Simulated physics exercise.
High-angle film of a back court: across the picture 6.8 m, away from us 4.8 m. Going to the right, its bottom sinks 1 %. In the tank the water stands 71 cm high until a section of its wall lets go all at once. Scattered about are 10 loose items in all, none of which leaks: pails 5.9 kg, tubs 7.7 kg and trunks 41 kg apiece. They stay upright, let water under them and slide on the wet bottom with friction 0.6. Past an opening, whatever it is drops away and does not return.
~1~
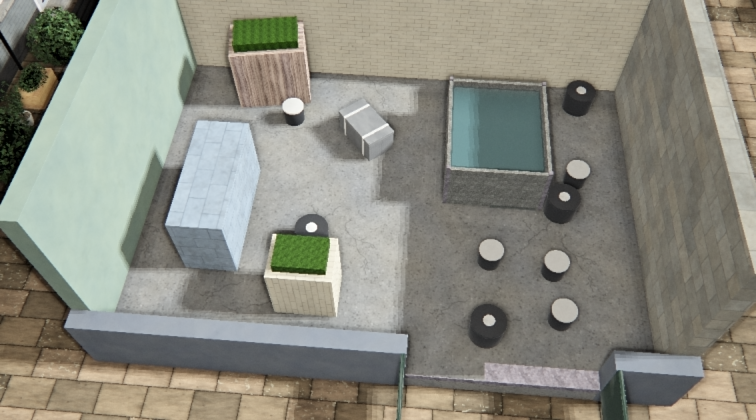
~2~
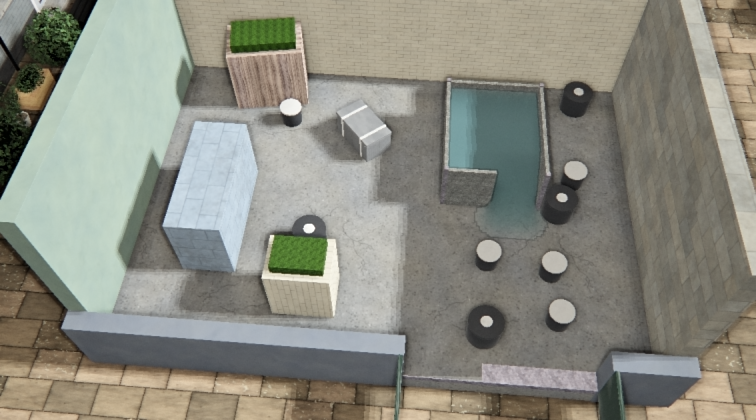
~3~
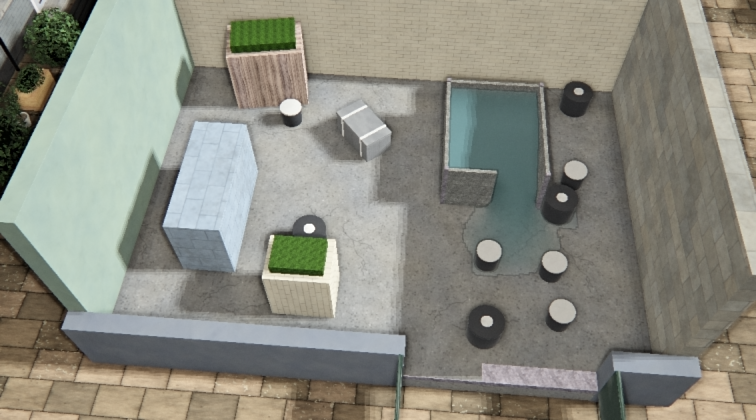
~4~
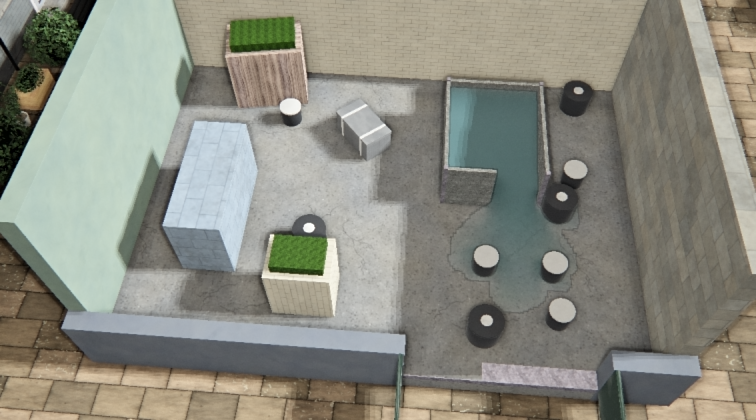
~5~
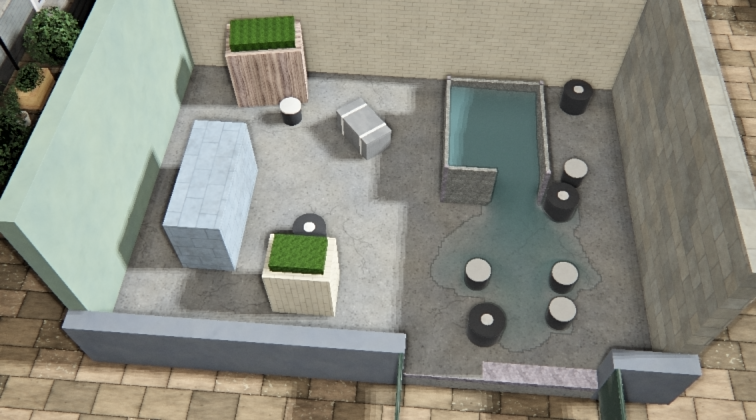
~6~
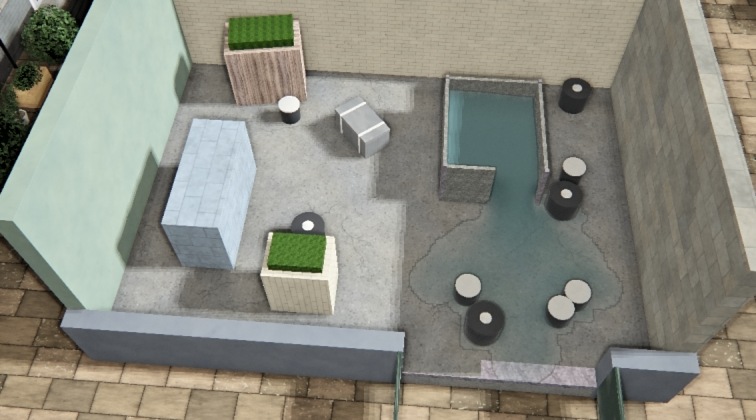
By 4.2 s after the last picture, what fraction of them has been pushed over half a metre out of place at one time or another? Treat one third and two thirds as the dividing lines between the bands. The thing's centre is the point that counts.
I expect one to two thirds of them.
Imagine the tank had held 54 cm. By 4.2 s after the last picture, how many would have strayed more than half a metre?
Then it comes to 4.
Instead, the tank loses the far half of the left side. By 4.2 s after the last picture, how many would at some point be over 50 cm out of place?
Then 3.
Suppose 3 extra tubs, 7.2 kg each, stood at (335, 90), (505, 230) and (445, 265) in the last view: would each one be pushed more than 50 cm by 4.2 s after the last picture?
Result, in sequence: Below the mark / above the mark / above the mark.
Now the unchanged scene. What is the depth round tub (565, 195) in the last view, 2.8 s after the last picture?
I'd say some 1 cm.
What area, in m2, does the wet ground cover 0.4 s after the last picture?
Somewhere about 8.5 m2, give or take.
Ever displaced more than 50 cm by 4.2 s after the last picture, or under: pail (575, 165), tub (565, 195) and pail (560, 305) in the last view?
In order: Not as far, not as far and farther.
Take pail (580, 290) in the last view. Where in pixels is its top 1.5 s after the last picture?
Somewhere near (623, 315) in the last view.
Then, 0.4 s after the last picture 3 of 10 are over 50 cm from their spots; 0 afloat.
Then, 1.5 s after the last picture 4 of 10 are over 50 cm from their spots; 1 afloat.
Then, 2.8 s after the last picture 4 of 10 are over 50 cm from their spots; 1 afloat.
Then, 4.2 s after the last picture 4 of 10 are over 50 cm from their spots, and 4 have been at some point; 1 afloat.
